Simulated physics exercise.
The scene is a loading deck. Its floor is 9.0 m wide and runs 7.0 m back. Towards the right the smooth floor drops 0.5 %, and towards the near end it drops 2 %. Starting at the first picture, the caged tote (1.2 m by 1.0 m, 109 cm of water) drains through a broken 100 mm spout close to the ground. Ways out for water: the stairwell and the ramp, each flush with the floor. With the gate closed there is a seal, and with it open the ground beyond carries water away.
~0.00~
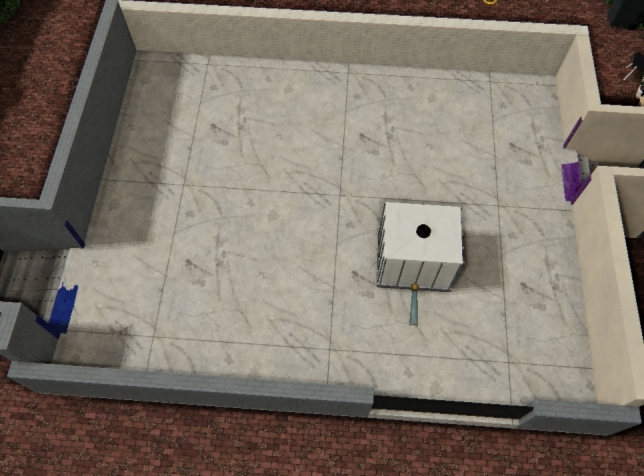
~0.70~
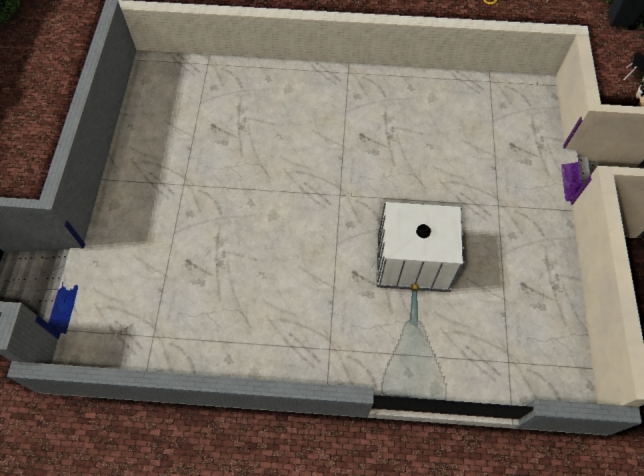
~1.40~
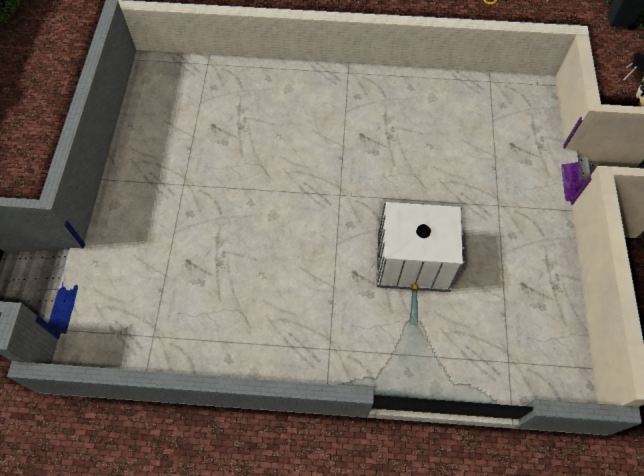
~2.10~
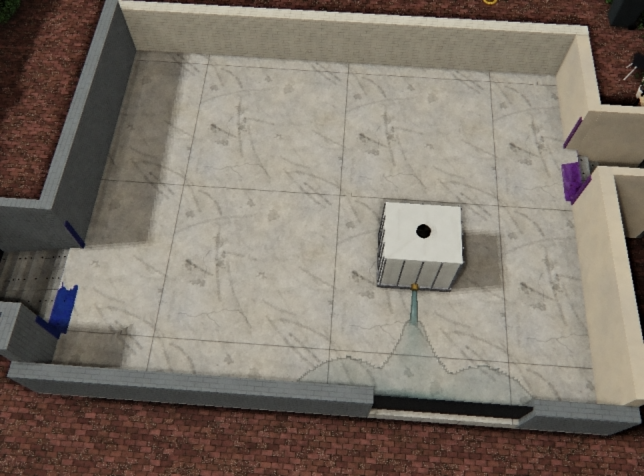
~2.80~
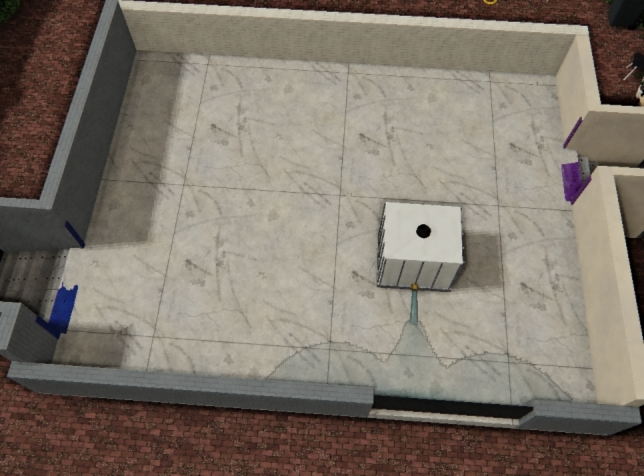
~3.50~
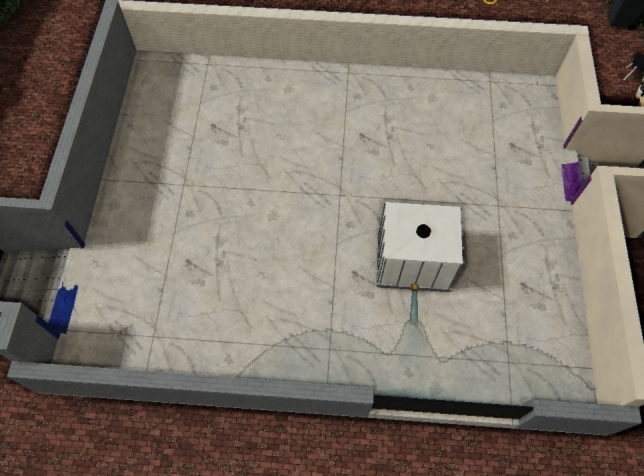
We see a white, box-like container on a pale marble-patterned floor enclosed by low walls as a thin jet of water starts from its near side, fans out to the near wall, then spreads left and right along it.
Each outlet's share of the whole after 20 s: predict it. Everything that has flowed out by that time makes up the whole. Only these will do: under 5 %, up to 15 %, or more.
Rough shares - the gateway: Less than 5 %, the stairwell (marked purple): Less than 5 %, the down ramp (marked blue): Less than 5 %.
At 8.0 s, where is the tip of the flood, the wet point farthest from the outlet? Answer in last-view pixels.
You'll find it close to (93, 378) in the last picture.
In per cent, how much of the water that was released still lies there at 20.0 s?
I'd put what remains at some 98 per cent.
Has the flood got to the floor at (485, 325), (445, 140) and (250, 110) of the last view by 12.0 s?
Point 1: Submerged; point 2: Unwetted; point 3: Unwetted.
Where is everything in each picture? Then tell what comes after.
In the first picture, the jet has just started at (414, 300); the ground is still dry.
In the second picture, from the spout at (414, 300) the water has spread over 0.9 m2; its tip is at a hidden place, and it is 1.6 cm deep on average.
In the third picture, from the spout at (414, 300) the water has spread over 1.3 m2; its tip is at a hidden place, and it is 1.8 cm deep on average.
In the fourth picture, from the spout at (414, 300) the water has spread over 2.4 m2; its tip is at a hidden place, and it is 1.5 cm deep on average.
In the fifth picture, the jet leaves at (414, 300); the sheet reaches a hidden place, 3.3 m away, and wets 3.7 m2.
In the sixth picture, the jet leaves at (414, 300); the sheet reaches a hidden place, 3.6 m away, and wets 5.1 m2.
After 5.0 s water covers 10 % of the floor and is deepest (11 cm) near (410, 401); gone so far, the gateway 0 %, the stairwell (marked purple) 0 %, the down ramp (marked blue) 0 %.
After 8.0 s water covers 15 % of the floor and is deepest (10 cm) near (410, 401); gone so far, the gateway 0 %, the stairwell (marked purple) 0 %, the down ramp (marked blue) 0 %.
After 12.0 s water covers 25 % of the floor and is deepest (9 cm) near (410, 401); gone so far, the gateway 0 %, the stairwell (marked purple) 0 %, the down ramp (marked blue) 0 %.
After 16.0 s water covers 25 % of the floor and is deepest (9 cm) near (421, 402); gone so far, the gateway 0 %, the stairwell (marked purple) 0 %, the down ramp (marked blue) 0 %.
After 20.0 s water covers 30 % of the floor and is deepest (10 cm) near (421, 402); gone so far, the gateway 0 %, the stairwell (marked purple) 0 %, the down ramp (marked blue) 1 %.
